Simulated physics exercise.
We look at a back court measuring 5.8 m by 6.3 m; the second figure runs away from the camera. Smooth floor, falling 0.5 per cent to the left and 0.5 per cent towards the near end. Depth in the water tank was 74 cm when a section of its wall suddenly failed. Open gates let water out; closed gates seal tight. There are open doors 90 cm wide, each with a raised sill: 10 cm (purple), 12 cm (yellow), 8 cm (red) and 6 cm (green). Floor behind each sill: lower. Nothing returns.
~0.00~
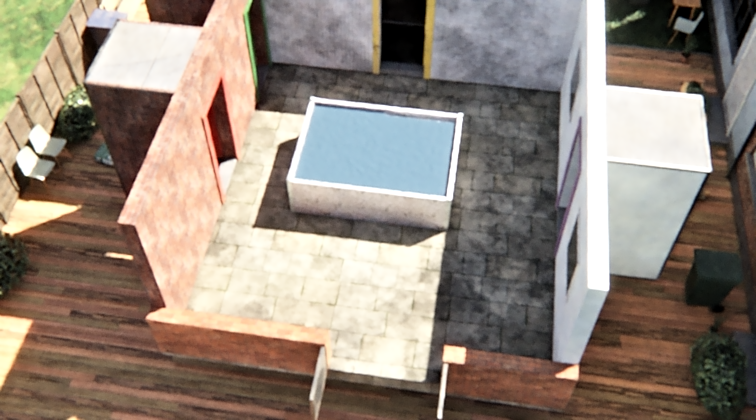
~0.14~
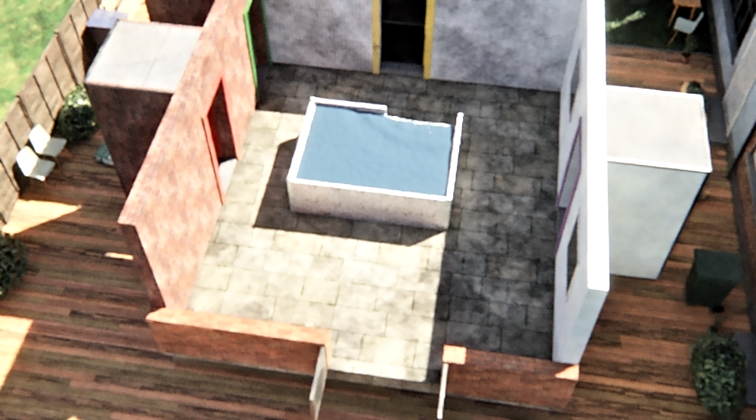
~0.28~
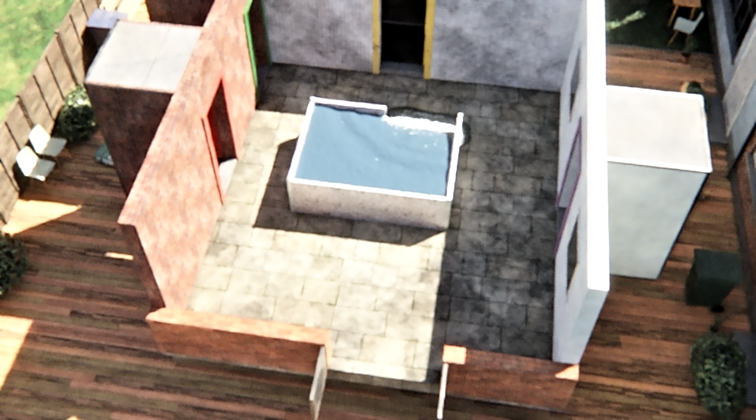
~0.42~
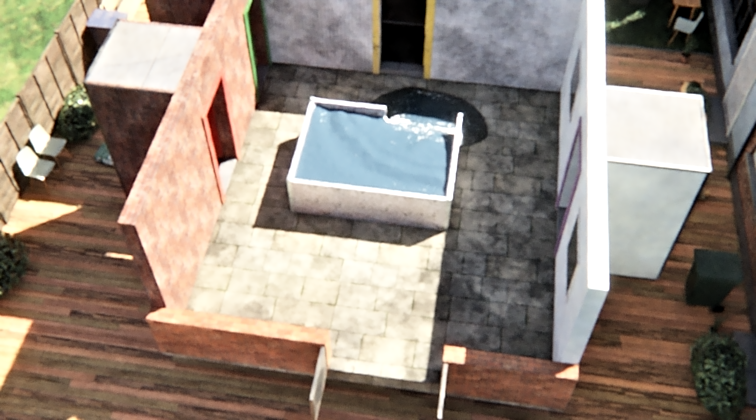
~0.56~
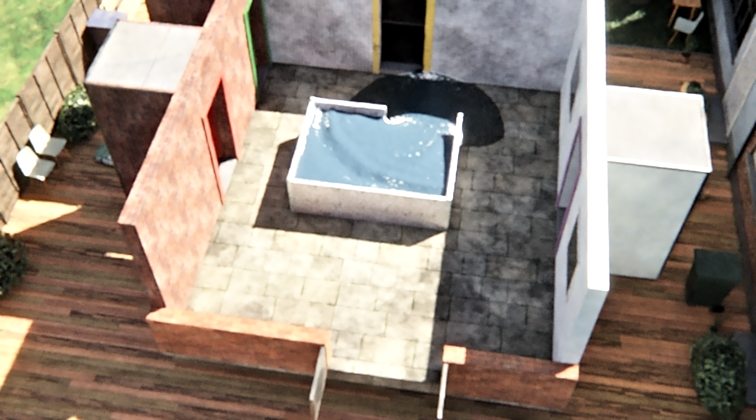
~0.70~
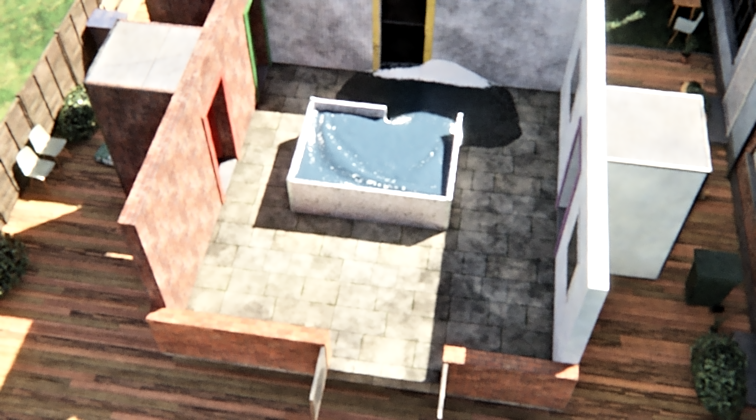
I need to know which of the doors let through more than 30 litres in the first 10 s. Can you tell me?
The purple door will most likely respect the limit. The yellow door will most likely bust the limit. The red door will most likely respect the limit. The green door will most likely bust the limit.
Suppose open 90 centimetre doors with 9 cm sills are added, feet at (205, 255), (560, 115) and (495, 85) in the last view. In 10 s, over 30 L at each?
Note, doorways in listed order: Stays short, goes beyond, goes beyond.
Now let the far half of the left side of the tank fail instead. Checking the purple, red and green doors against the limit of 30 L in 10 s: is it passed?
The purple door comes out less than that, the red door more than that and the green door more than that.
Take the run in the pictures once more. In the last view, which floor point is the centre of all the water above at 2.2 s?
Close to (412, 150) in the last picture.
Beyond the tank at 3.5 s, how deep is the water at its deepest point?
Depth max: Approx. 31 cm.
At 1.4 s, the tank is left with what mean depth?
I'd put the mean depth near 51 centimetres.
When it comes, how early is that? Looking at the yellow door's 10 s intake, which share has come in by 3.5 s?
Share by then: ~ 80 %.
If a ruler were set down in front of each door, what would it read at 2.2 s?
In cm: Purple 0, yellow 32, red 0, green 14.
After 1.4 s water covers 20 % of the floor and is deepest (48 cm) near (439, 85); purple door not reached, yellow door 36 cm at the sill, 85 L in, red door not reached, green door not reached.
After 2.2 s water covers 30 % of the floor and is deepest (49 cm) near (550, 97); purple door not reached, yellow door 32 cm at the sill, 209 L in, red door not reached, green door 14 cm at the sill, 8 L in.
After 3.5 s water covers 60 % of the floor and is deepest (31 cm) near (550, 97); purple door 6 cm at the sill, 0 L in, yellow door 26 cm at the sill, 332 L in, red door 4 cm at the sill, 0 L in, green door 19 cm at the sill, 94 L in.
After 6.0 s water covers 85 % of the floor and is deepest (18 cm) near (430, 84); purple door 6 cm at the sill, 0 L in, yellow door 17 cm at the sill, 404 L in, red door 5 cm at the sill, 0 L in, green door 13 cm at the sill, 218 L in.
After 10.0 s water covers 95 % of the floor and is deepest (14 cm) near (207, 249); purple door 4 cm at the sill, 0 L in, yellow door 9 cm at the sill, 417 L in, red door 4 cm at the sill, 0 L in, green door 9 cm at the sill, 293 L in.
